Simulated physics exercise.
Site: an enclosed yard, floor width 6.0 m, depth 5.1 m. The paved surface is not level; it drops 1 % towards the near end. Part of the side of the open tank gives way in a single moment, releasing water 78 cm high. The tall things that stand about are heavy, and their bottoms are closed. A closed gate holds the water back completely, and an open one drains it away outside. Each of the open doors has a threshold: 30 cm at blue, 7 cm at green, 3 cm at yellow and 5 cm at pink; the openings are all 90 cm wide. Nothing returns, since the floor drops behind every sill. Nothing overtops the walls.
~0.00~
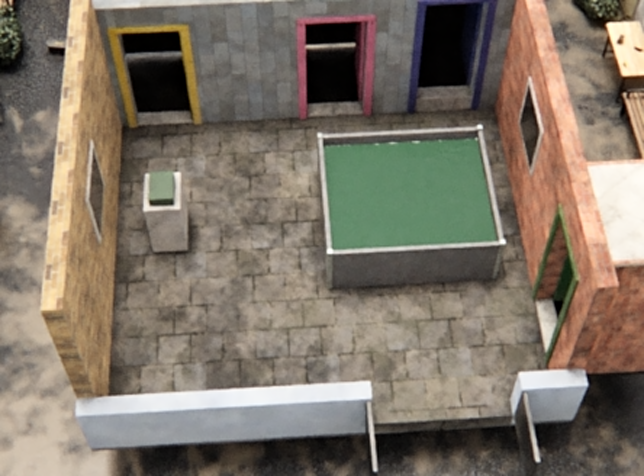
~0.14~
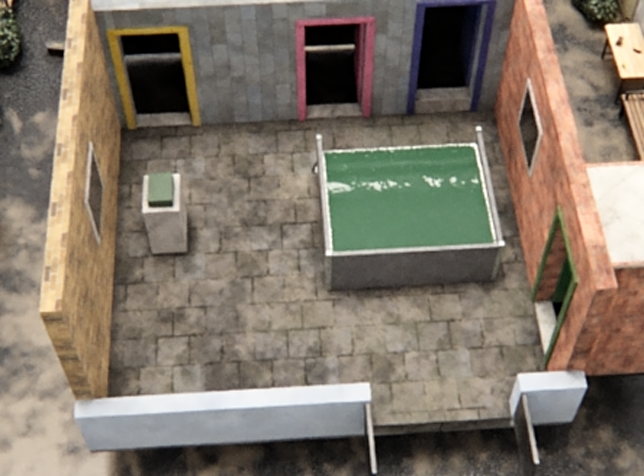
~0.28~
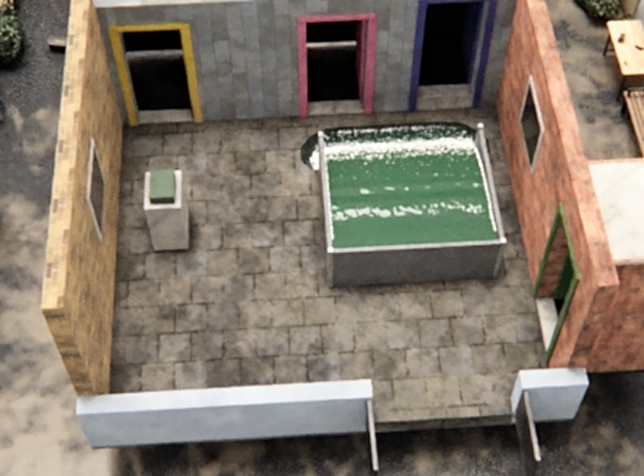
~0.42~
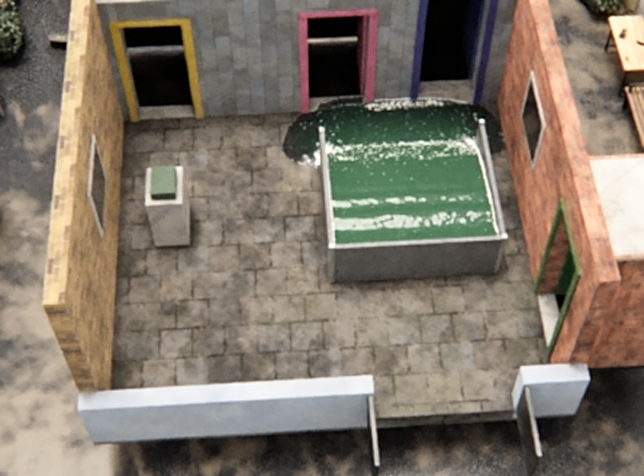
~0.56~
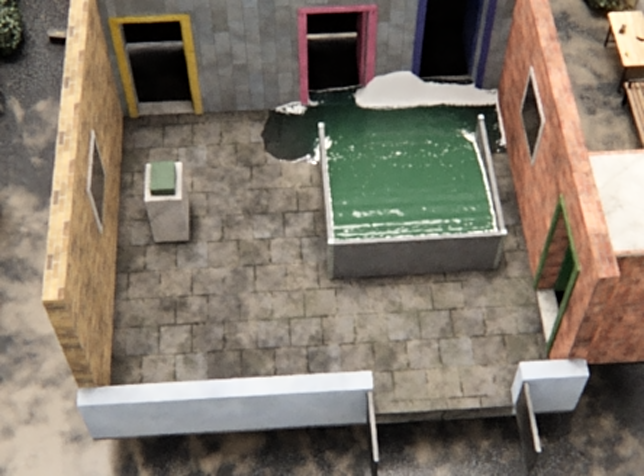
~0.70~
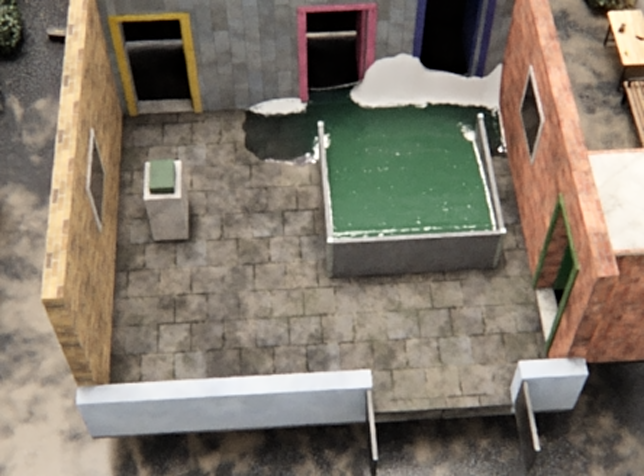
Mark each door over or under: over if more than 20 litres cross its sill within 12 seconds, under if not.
Marks: Blue door: Over; green door: Under; yellow door: Over; pink door: Over.
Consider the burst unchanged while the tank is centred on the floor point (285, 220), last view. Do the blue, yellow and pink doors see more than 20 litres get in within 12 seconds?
Well, against that limit, at blue it's within bounds, at yellow it's too much, and at pink it's too much.
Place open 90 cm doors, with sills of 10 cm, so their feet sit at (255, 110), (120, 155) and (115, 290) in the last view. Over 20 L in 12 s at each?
Well, the first is on the high side, the second is on the high side, and the third is on the low side.
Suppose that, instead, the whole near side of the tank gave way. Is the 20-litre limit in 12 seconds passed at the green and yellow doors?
Then: Green above, yellow past it.
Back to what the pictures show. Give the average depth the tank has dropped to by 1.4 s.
Some 37 cm on average.
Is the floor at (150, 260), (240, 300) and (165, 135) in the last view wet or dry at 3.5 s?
First spot soaked, second bone dry, third soaked.
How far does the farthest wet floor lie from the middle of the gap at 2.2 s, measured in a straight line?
Roughly 4.4 m.
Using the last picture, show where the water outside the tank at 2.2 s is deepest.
Around (486, 99).
After 1.4 s water covers 20 % of the floor and is deepest (64 cm) near (486, 99); blue door 53 cm at the sill, 63 L in, green door not reached, yellow door 3 cm at the sill, 0 L in, pink door 39 cm at the sill, 283 L in.
After 2.2 s water covers 35 % of the floor and is deepest (47 cm) near (486, 99); blue door 43 cm at the sill, 146 L in, green door 8 cm at the sill, 0 L in, yellow door 6 cm at the sill, 0 L in, pink door 30 cm at the sill, 504 L in.
After 3.5 s water covers 55 % of the floor and is deepest (34 cm) near (539, 373); blue door 20 cm at the sill, 169 L in, green door 9 cm at the sill, 5 L in, yellow door 10 cm at the sill, 11 L in, pink door 19 cm at the sill, 654 L in.
After 7.0 s water covers 85 % of the floor and is deepest (19 cm) near (478, 117); blue door 17 cm at the sill, 169 L in, green door 4 cm at the sill, 9 L in, yellow door 11 cm at the sill, 102 L in, pink door 13 cm at the sill, 789 L in.
After 12.0 s water covers 95 % of the floor and is deepest (12 cm) near (542, 385); blue door 6 cm at the sill, 169 L in, green door 8 cm at the sill, 10 L in, yellow door 7 cm at the sill, 180 L in, pink door 5 cm at the sill, 841 L in.
